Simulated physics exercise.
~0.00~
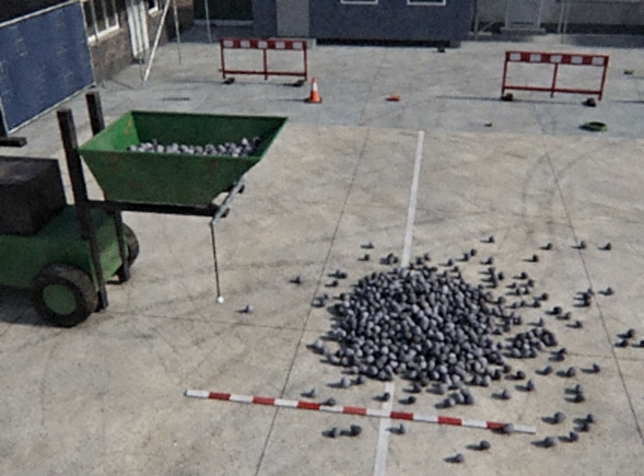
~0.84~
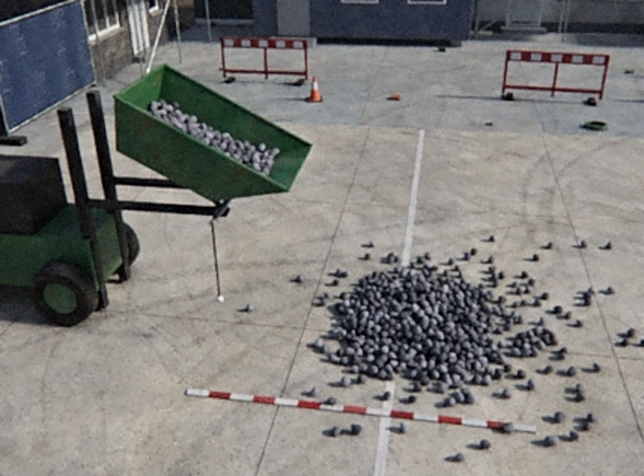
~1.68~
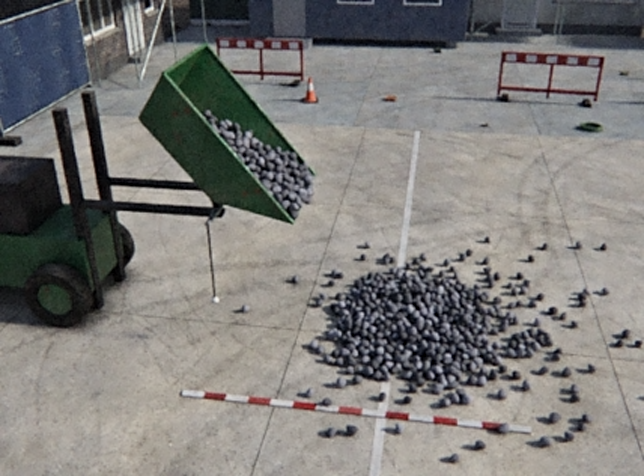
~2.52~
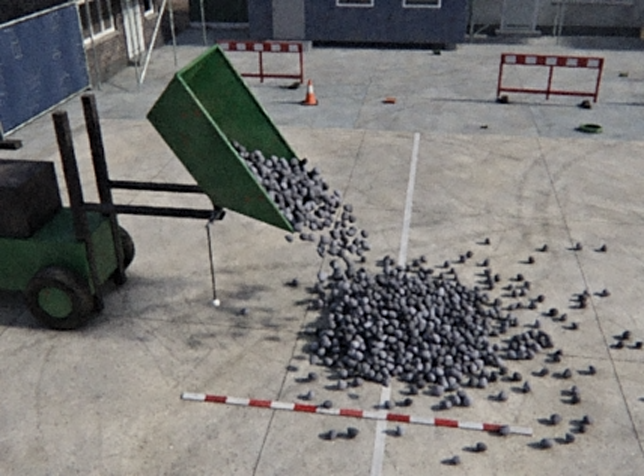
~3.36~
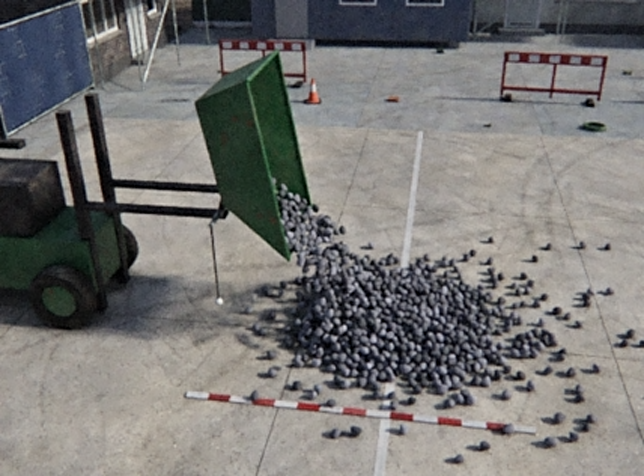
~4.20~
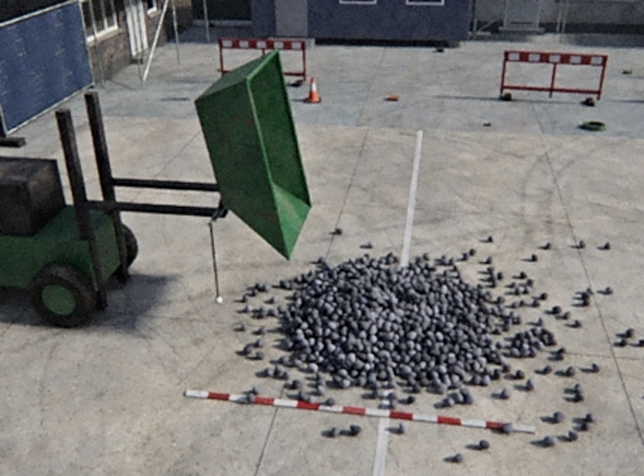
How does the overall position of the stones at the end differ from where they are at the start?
At the start some of the stones are up in the green skip on the left and the rest lie on the ground, while at the end they all lie on the ground, so as a whole they are farther right and lower.
